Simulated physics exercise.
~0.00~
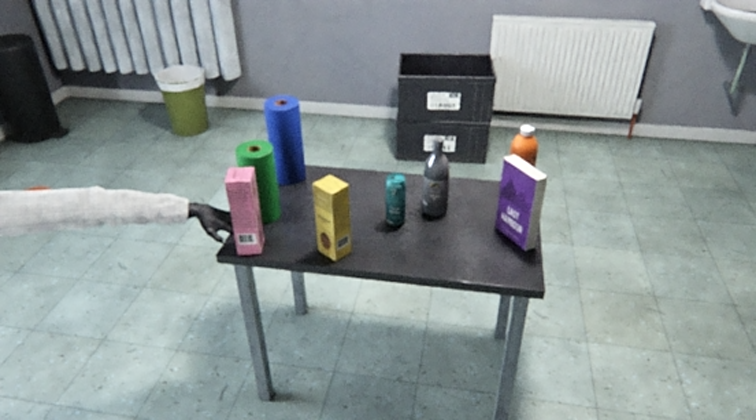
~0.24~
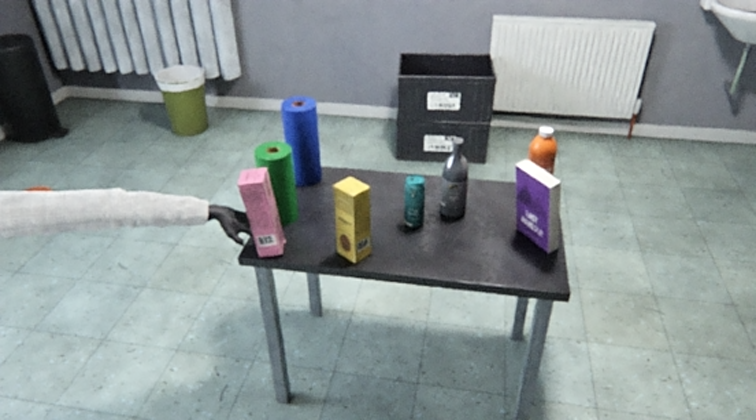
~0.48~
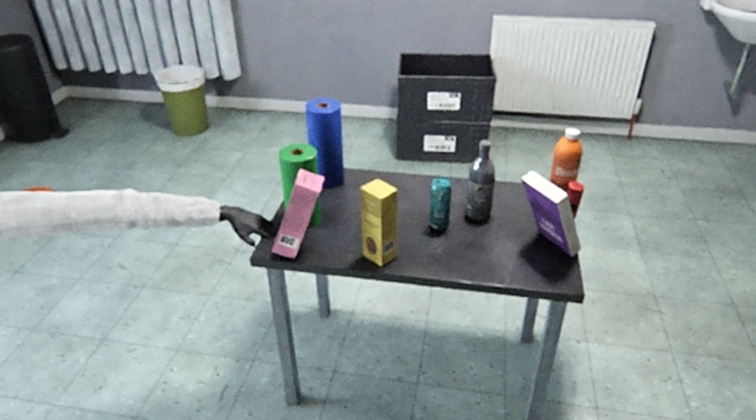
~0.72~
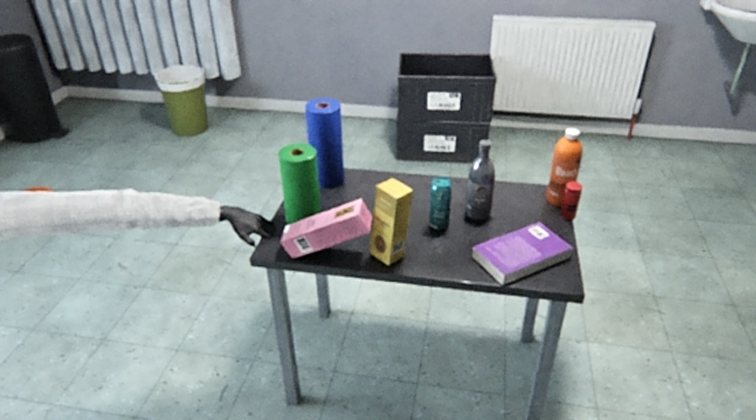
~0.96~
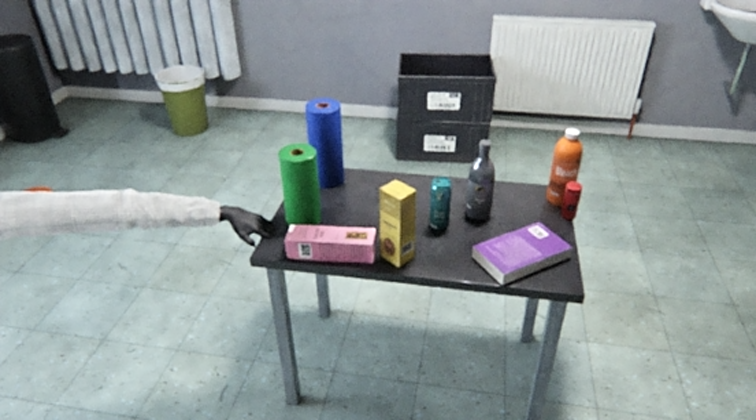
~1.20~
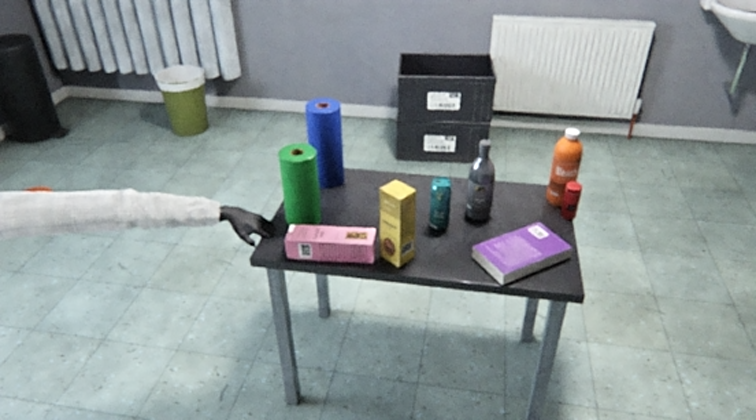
A black-gloved hand drags the table right, and the pink carton and purple book topple onto it.
